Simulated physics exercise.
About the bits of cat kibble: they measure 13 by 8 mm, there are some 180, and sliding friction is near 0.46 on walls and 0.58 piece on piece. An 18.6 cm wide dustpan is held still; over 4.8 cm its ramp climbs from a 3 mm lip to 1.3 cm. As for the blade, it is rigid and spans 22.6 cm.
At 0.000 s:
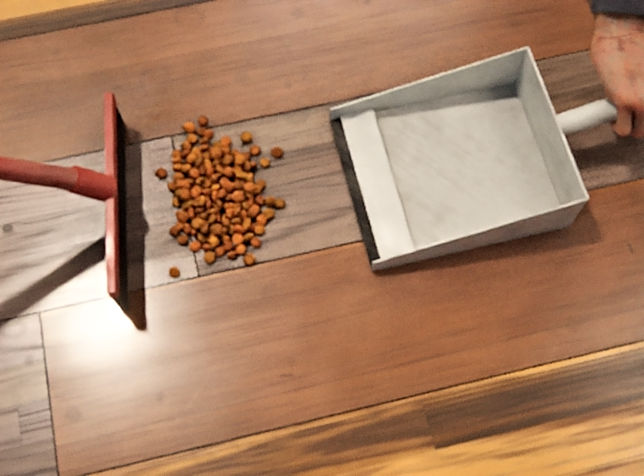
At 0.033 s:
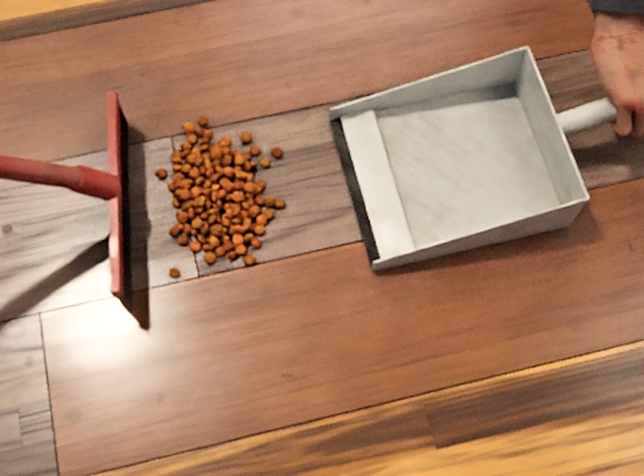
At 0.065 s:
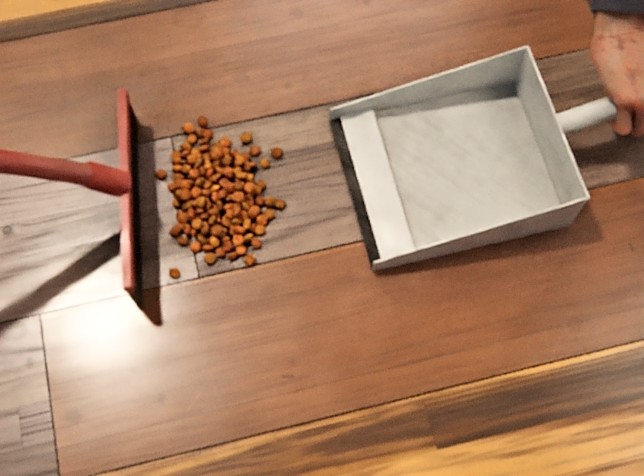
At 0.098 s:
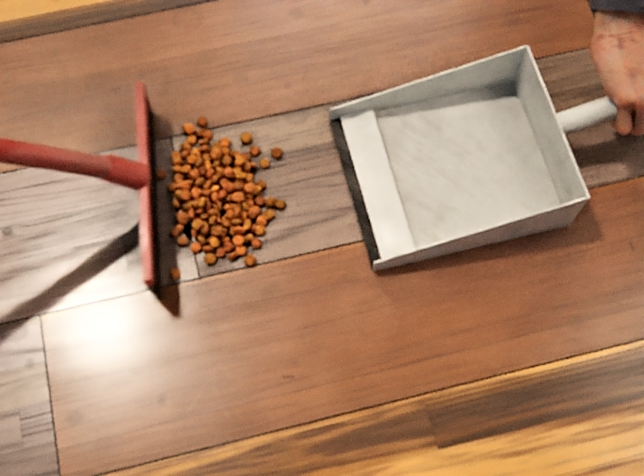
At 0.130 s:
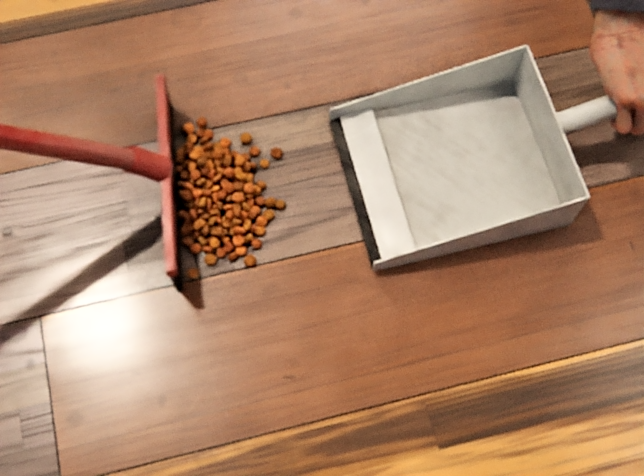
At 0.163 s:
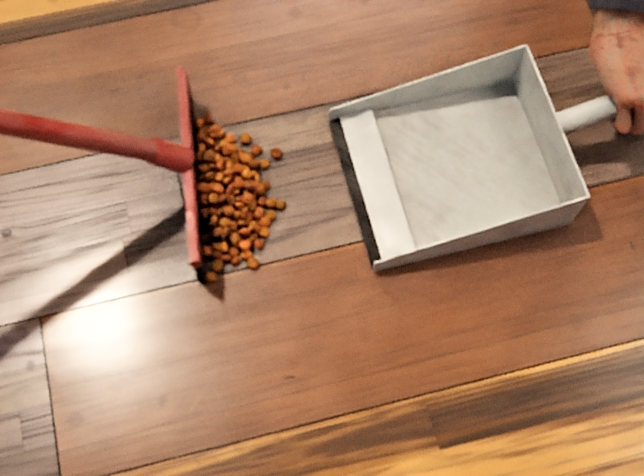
At first, a red blade on a handle stands just left of a loose pile of brown kibble on a wooden floor, while a hand holds a pale dustpan still at right. The blade slides slowly rightward, reaches the pile's left edge, then pushes those pieces closer together, leaving a gap before the dustpan.
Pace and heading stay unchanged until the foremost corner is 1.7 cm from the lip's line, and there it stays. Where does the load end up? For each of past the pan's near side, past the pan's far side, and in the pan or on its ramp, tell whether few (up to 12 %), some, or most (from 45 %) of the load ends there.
Near side: Few, far side: Some, pan: Some.
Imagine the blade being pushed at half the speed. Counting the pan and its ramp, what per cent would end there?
Share: About 20 %.
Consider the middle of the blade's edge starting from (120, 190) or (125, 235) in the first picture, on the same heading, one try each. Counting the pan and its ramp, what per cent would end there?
I'd put it near 20 per cent for the first and near 35 per cent for the second.
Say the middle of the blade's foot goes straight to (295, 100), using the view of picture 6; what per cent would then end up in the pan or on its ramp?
That comes to near 10 percent.
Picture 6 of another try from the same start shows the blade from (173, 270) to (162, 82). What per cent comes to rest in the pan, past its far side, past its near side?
Pan 15, far 25, near 0.
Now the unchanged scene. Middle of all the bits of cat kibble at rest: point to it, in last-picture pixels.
Resting centre estimate: Around (340, 167).
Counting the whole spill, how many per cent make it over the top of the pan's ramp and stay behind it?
Estimate: Close to 5 per cent of the total.
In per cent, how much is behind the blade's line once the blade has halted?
I'd say close to 5 per cent.
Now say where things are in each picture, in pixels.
In the first picture, blade from (114, 293) to (111, 101), moved 0.0 cm, 0 of the pieces shifted so far; middle of the pieces at (215, 188); pan at (463, 168).
In the second picture, blade from (118, 292) to (114, 100), moved 0.4 cm, 0 of the pieces shifted so far; middle of the pieces at (215, 189).
In the third picture, blade from (129, 288) to (124, 97), moved 1.6 cm, 0 of the pieces shifted so far; middle of the pieces at (215, 189).
In the fourth picture, blade from (149, 280) to (142, 91), moved 3.6 cm, 0 of the pieces shifted so far; middle of the pieces at (215, 189).
In the fifth picture, blade from (172, 271) to (162, 83), moved 6.0 cm, 30 of the pieces shifted so far; middle of the pieces at (216, 190).
In the sixth picture, blade from (195, 262) to (183, 76), moved 8.5 cm, 167 of the pieces shifted so far; middle of the pieces at (226, 195); pan at (464, 167). The blade's pace is about 0.75 m/s, heading 11 degrees away from the viewer's side.
Then, at 0.27 s, middle of the blade 8 cm from the lip; 0 % over the lip, far side 15 %, near side 0 %.
After 0.33 s, middle of the blade 4 cm from the lip; 0 % over the lip, far side 20 %, near side 0 %.
After 0.54 s, middle of the blade 3 cm from the lip; 25 % over the lip, far side 20 %, near side 0 %.
At rest (1.0 s), near side 0 %, far side 20 %, pan 20 %, in front of the lip or behind the blade 55 %.
